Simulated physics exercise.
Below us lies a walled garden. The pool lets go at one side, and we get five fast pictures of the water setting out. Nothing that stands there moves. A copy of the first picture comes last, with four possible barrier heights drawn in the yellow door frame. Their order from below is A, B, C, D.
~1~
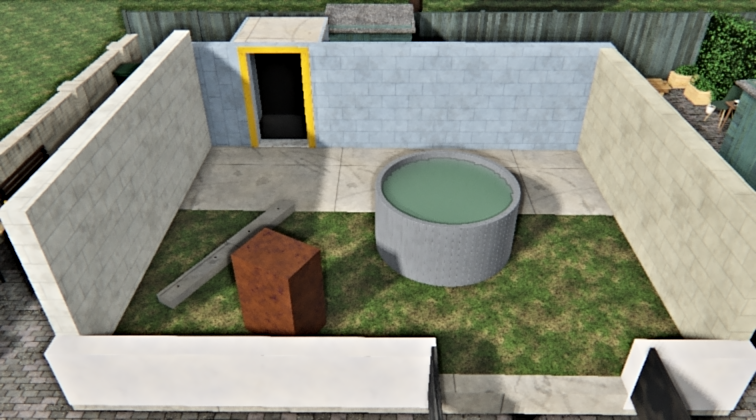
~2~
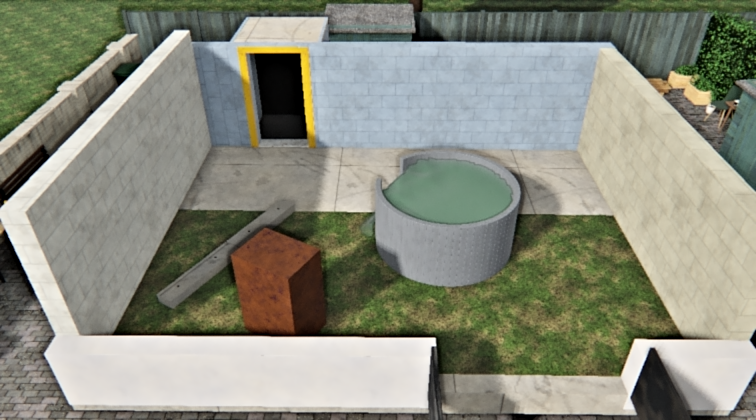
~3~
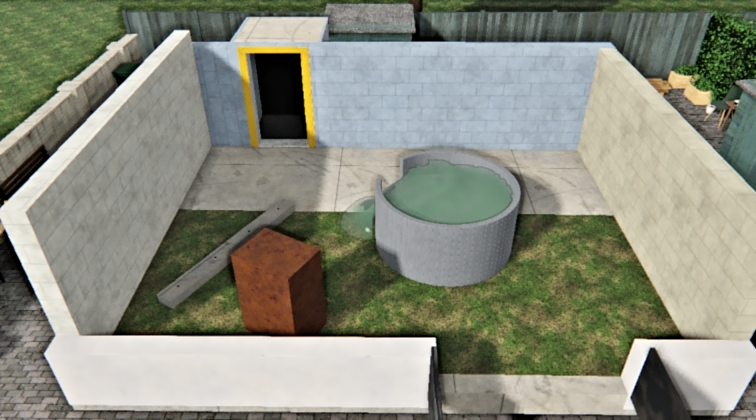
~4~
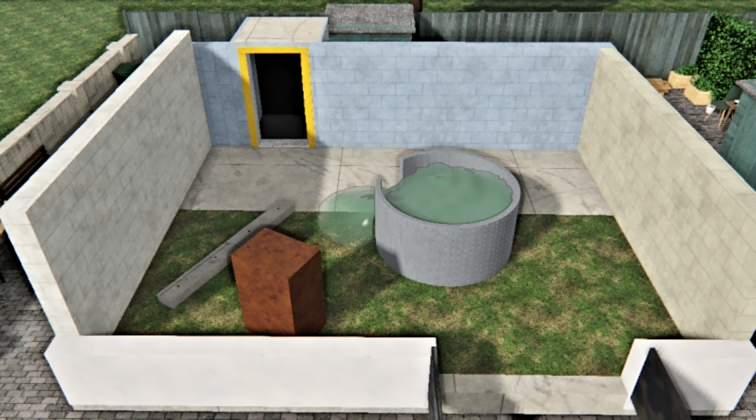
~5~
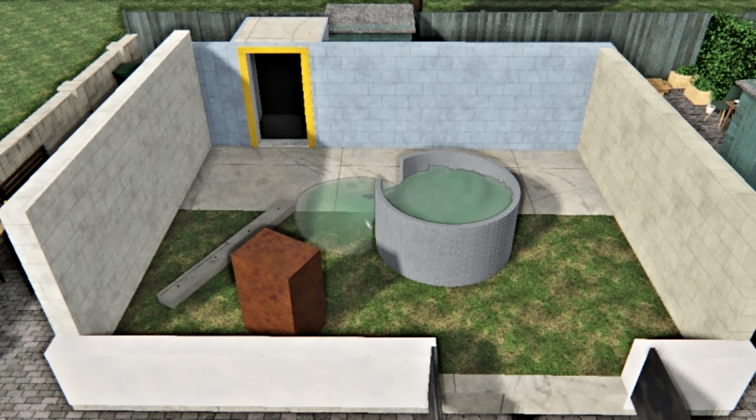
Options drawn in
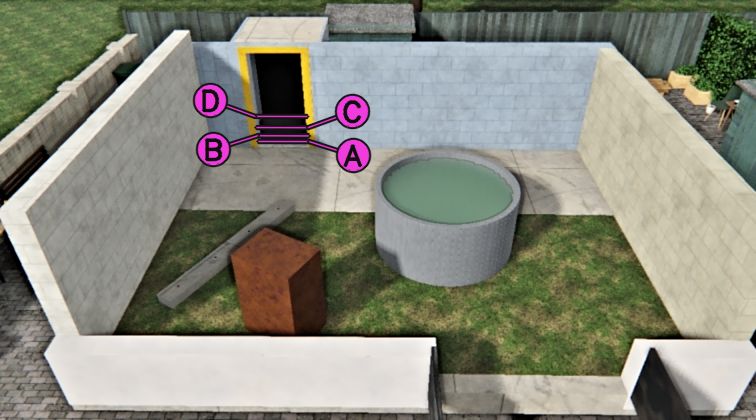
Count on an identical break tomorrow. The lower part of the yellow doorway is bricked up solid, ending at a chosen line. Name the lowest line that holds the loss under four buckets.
Mark B just does it.
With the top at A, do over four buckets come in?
Yes, it does.
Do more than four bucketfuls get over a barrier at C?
No.
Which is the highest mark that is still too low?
Here it is mark A.
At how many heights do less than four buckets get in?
Three.
In magenta, A at (283, 141); B at (283, 135); C at (282, 127); D at (281, 116); from the bottom up A, B, C, D.
If A is chosen, about 9 bucketfuls get in.
If B is chosen, a splash gets over, under a bucket.
If C is chosen, nothing gets over.
If D is chosen, nothing gets over.
